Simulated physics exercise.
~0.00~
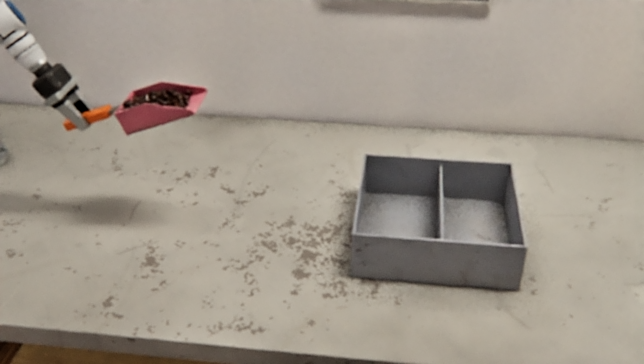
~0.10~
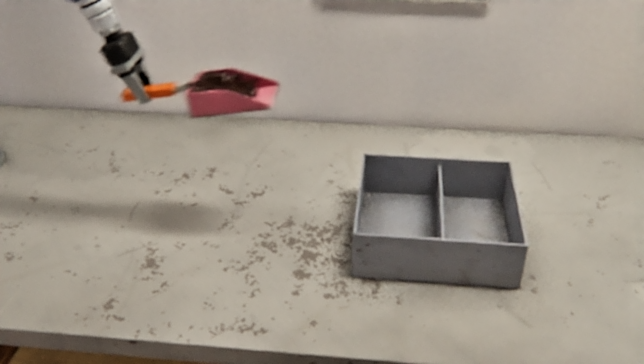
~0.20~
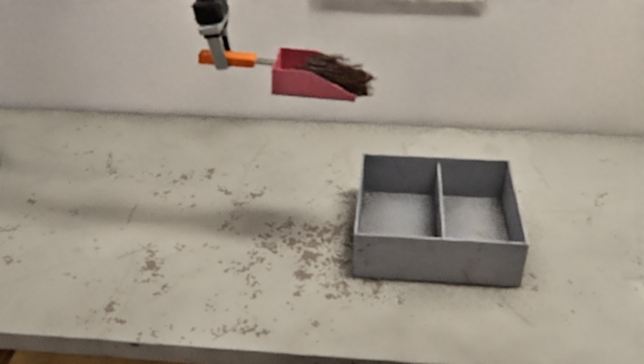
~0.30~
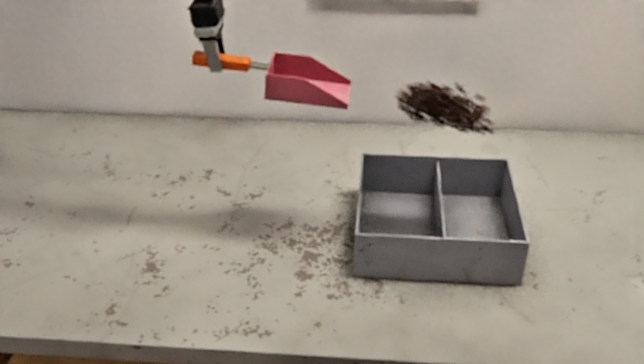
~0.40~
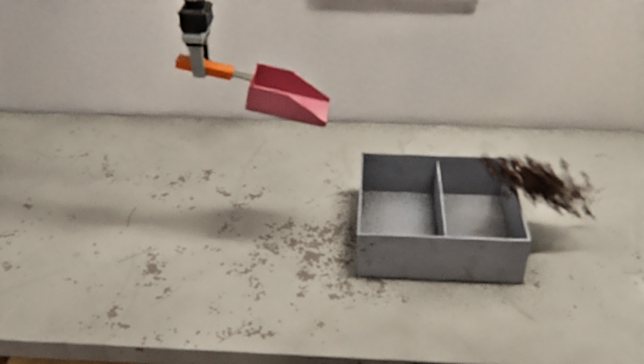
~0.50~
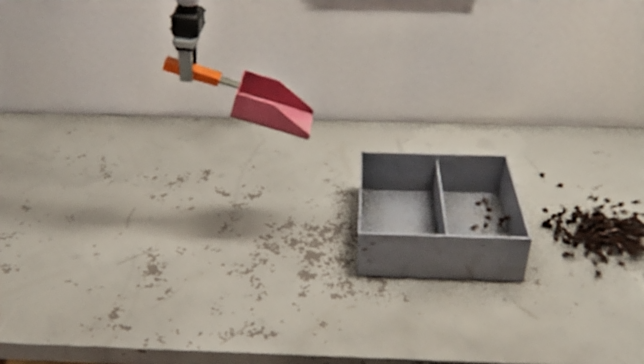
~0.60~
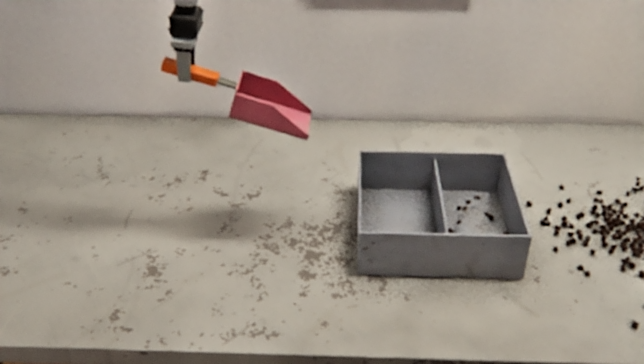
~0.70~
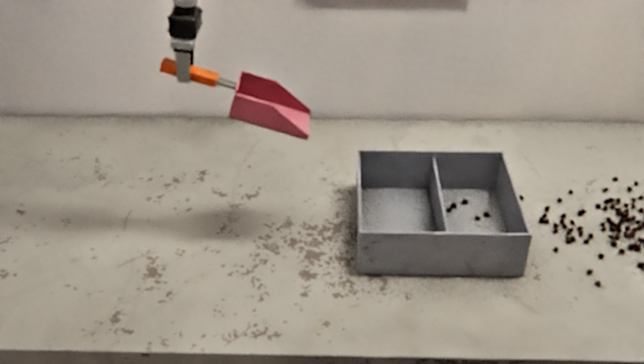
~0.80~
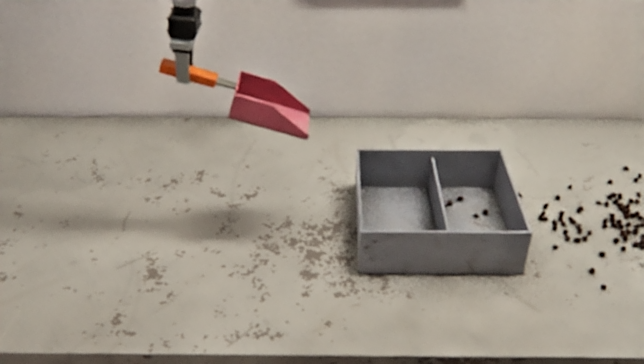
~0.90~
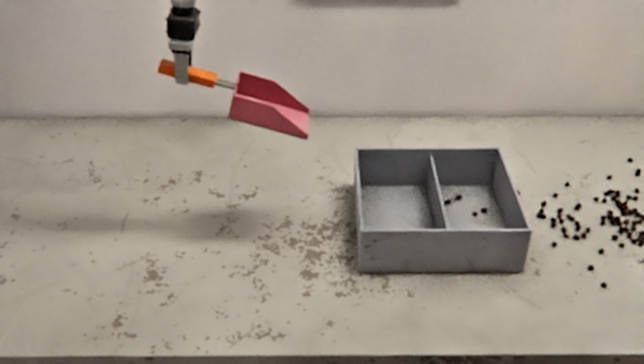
On a pale, speckled table top against a light wall stands an open grey box, split in two by a cross wall. A robot arm at the upper left holds a pink scoop by its orange handle, with a heap of dark beans inside. The arm swings the scoop to the right, and the beans fly out of its open front in a clump. As the scoop draws back a little and tips downward, the clump sails over the box. Most beans land and scatter on the table to the right, while a few rest in the right-hand part.
